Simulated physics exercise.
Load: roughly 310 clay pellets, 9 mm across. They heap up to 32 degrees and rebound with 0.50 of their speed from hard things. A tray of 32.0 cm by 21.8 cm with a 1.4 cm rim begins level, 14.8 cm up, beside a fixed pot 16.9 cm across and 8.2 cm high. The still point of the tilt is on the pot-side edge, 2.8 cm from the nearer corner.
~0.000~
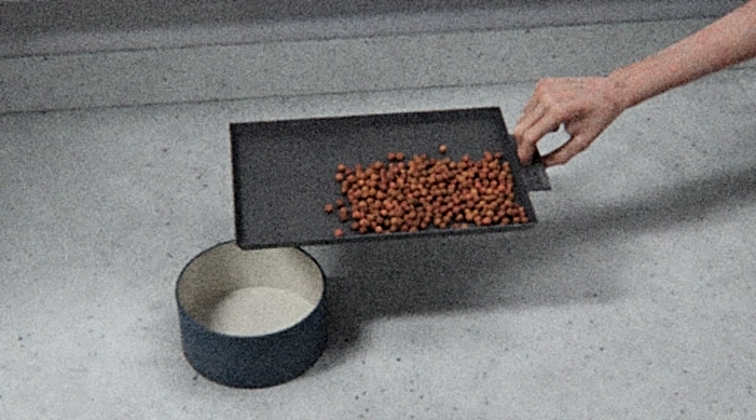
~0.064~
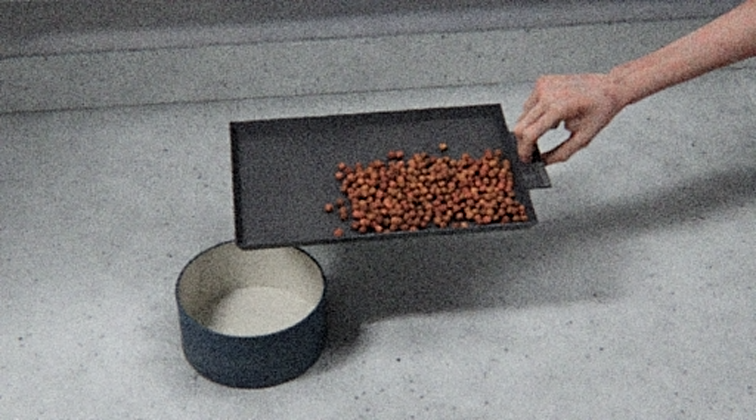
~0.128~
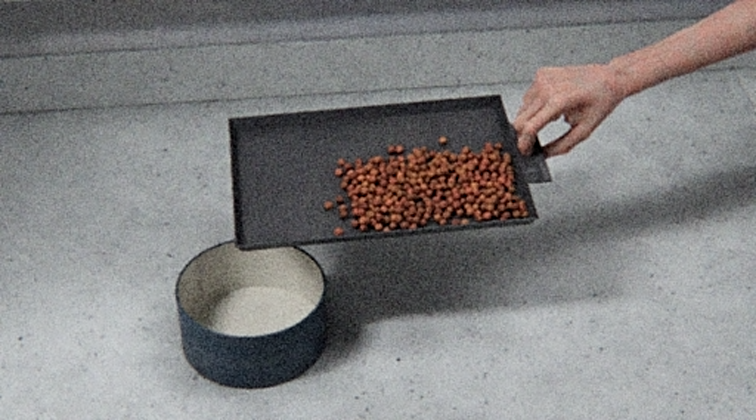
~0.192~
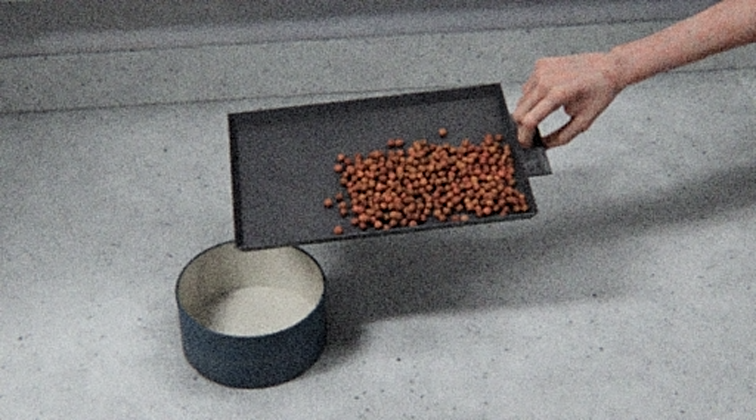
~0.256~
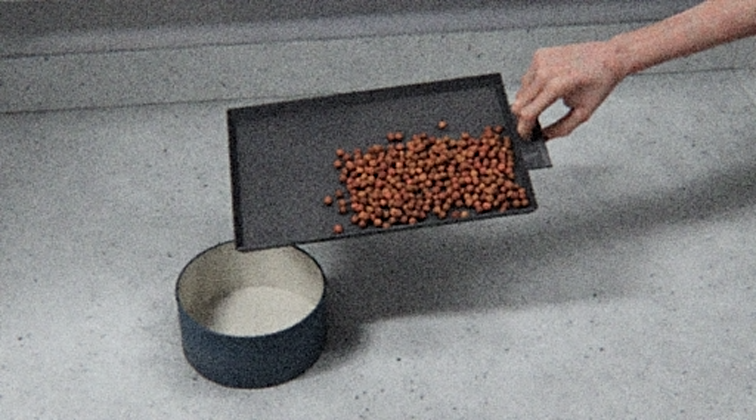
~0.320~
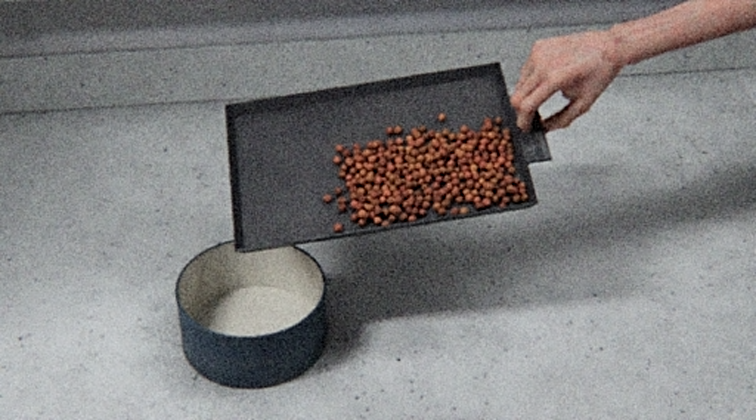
A hand gently raising the right side of a dark tray of reddish-brown clay pellets above a round blue pot.
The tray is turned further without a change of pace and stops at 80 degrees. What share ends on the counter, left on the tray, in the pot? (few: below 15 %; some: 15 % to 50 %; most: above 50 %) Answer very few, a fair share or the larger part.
Counter a fair share, tray very few, pot the larger part.
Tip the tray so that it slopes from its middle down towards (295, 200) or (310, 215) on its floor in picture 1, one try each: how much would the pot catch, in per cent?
Some 75 and 100 per cent.
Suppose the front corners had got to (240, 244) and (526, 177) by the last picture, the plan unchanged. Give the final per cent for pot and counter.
Pot 90, counter 10.
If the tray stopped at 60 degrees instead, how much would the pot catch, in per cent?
Then about 60 per cent.
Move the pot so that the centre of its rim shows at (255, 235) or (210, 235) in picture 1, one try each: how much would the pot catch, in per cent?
About 0 and 0 per cent.
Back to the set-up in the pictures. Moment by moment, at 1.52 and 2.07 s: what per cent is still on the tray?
In turn: 45, 0.
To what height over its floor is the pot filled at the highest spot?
Roughly 3.0 cm.
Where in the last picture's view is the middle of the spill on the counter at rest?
Around (318, 411).
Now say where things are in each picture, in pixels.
The first picture shows tray tilt 0 degrees, front corners at (243, 240) and (530, 220); middle of the pieces at (432, 194); pot at (251, 285).
The second picture shows tray tilt 1 degrees, front corners at (243, 240) and (530, 218); middle of the pieces at (432, 192).
The third picture shows tray tilt 3 degrees, front corners at (242, 241) and (530, 214), lowest corner left front; middle of the pieces at (432, 188).
The fourth picture shows tray tilt 6 degrees, front corners at (242, 242) and (530, 209), lowest corner left front; middle of the pieces at (432, 183).
The fifth picture shows tray tilt 9 degrees, front corners at (242, 243) and (530, 204), lowest corner left front; middle of the pieces at (432, 178).
The sixth picture shows tray tilt 12 degrees, front corners at (242, 245) and (530, 199), lowest corner left front; middle of the pieces at (431, 173); pot at (251, 285). The tray's pace is about 45 degrees a second.
Then, at 1.04 s, tilt 44 degrees; the tray holds 95 %, the pot 0 %.
Then, at 1.52 s, tilt 65 degrees; the tray holds 45 %, the pot 25 %.
Then, at 2.07 s, tilt 80 degrees; the tray holds 0 %, the pot 70 %.
At rest (2.5 s), counter 30 %, tray 0 %, pot 70 %.
